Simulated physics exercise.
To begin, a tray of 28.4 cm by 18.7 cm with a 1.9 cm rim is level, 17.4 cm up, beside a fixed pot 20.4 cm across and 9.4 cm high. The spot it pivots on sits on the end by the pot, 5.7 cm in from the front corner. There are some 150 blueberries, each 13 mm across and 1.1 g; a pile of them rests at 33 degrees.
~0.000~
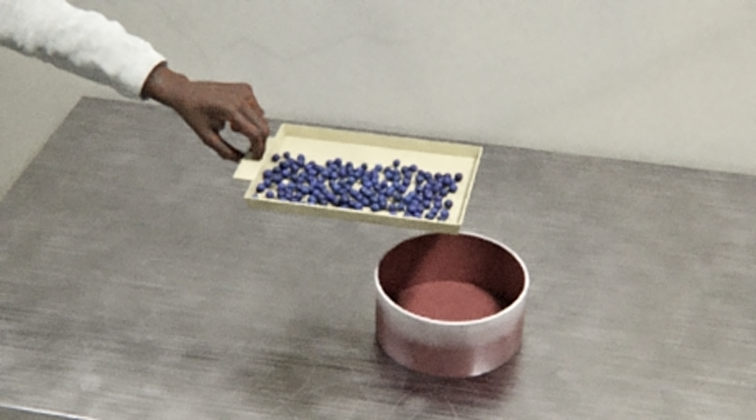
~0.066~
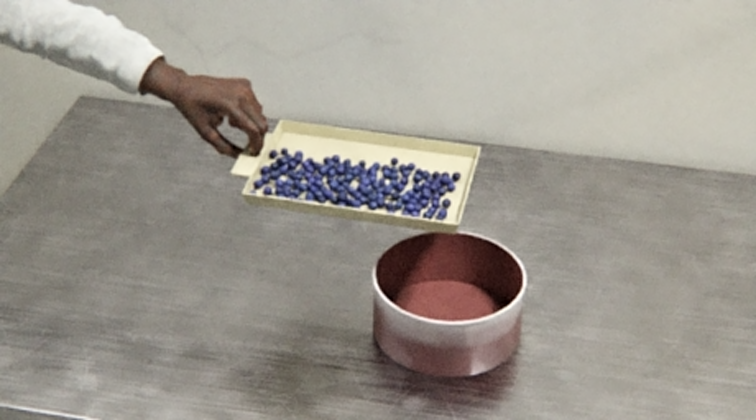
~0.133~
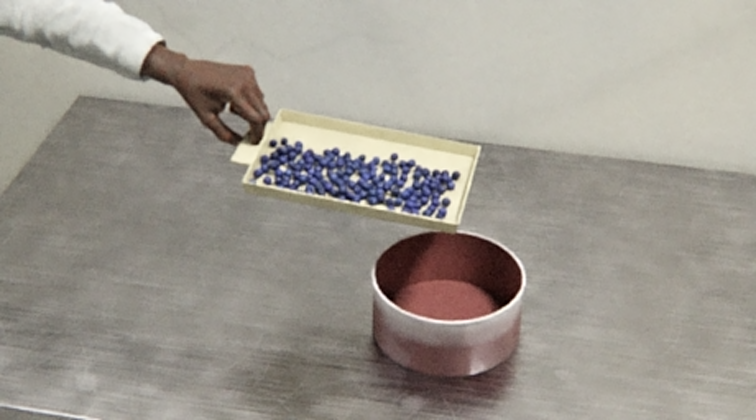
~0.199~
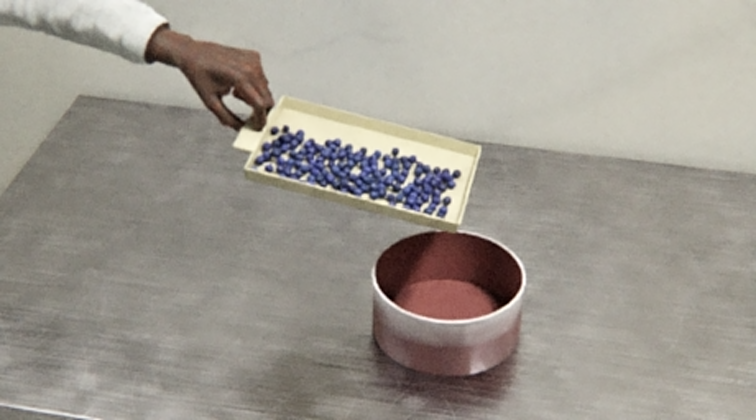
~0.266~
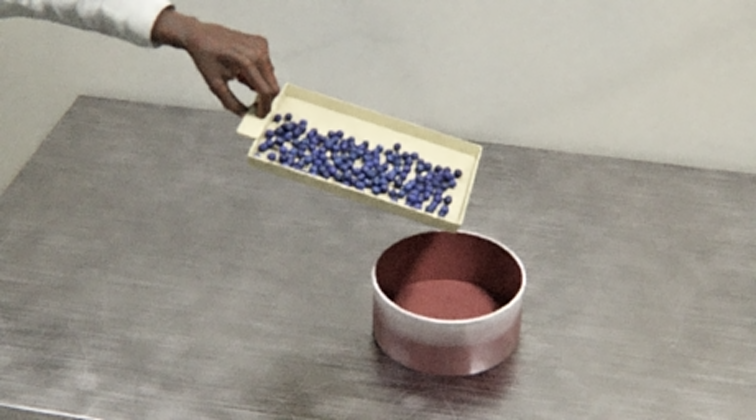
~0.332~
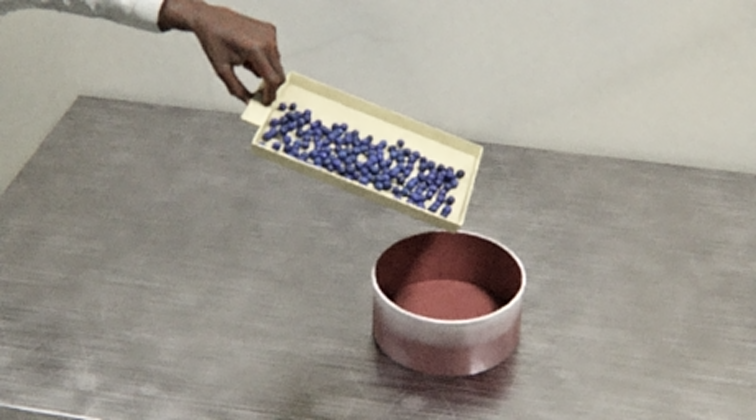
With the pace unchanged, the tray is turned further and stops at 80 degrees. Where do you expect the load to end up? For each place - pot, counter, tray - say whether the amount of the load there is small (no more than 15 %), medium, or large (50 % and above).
Pot: Small; counter: Small; left on the tray: Large.
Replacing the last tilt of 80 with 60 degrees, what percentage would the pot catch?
In that case, near 0 percent.
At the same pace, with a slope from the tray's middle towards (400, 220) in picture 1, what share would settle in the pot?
Something like 0 per cent of the pieces.
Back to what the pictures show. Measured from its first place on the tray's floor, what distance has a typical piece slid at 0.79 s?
Roughly 7 cm.
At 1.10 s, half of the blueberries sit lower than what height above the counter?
About 24 cm.
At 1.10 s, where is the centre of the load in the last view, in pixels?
At that time the load is centred around (454, 163).
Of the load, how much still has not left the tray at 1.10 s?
Something like 95 percent, roughly.
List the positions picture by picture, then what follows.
In the first frame, tray tilt 0 degrees, front corners at (248, 196) and (458, 223); middle of the pieces at (363, 191); pot at (452, 275).
In the second frame, tray tilt 1 degrees, front corners at (246, 192) and (456, 222); middle of the pieces at (361, 188).
In the third frame, tray tilt 5 degrees, front corners at (246, 181) and (456, 222), lowest corner right front; middle of the pieces at (361, 183).
In the fourth frame, tray tilt 9 degrees, front corners at (248, 167) and (458, 222), lowest corner right front; middle of the pieces at (363, 176).
In the fifth frame, tray tilt 13 degrees, front corners at (251, 154) and (459, 222), lowest corner right front; middle of the pieces at (365, 170).
In the sixth frame, tray tilt 18 degrees, front corners at (256, 142) and (459, 223), lowest corner right front; middle of the pieces at (368, 165); pot at (449, 274). Its pace works out near 65 degrees a second.
Then, at 0.79 s, tilt 47 degrees; the tray holds 100 %, the pot 0 %.
After 1.10 s, tilt 68 degrees; the tray holds 95 %, the pot 0 %.
After 1.50 s, tilt 80 degrees; the tray holds 95 %, the pot 0 %.
In the end, at 1.8 s, pot 0 %, counter 5 %, tray 95 %.
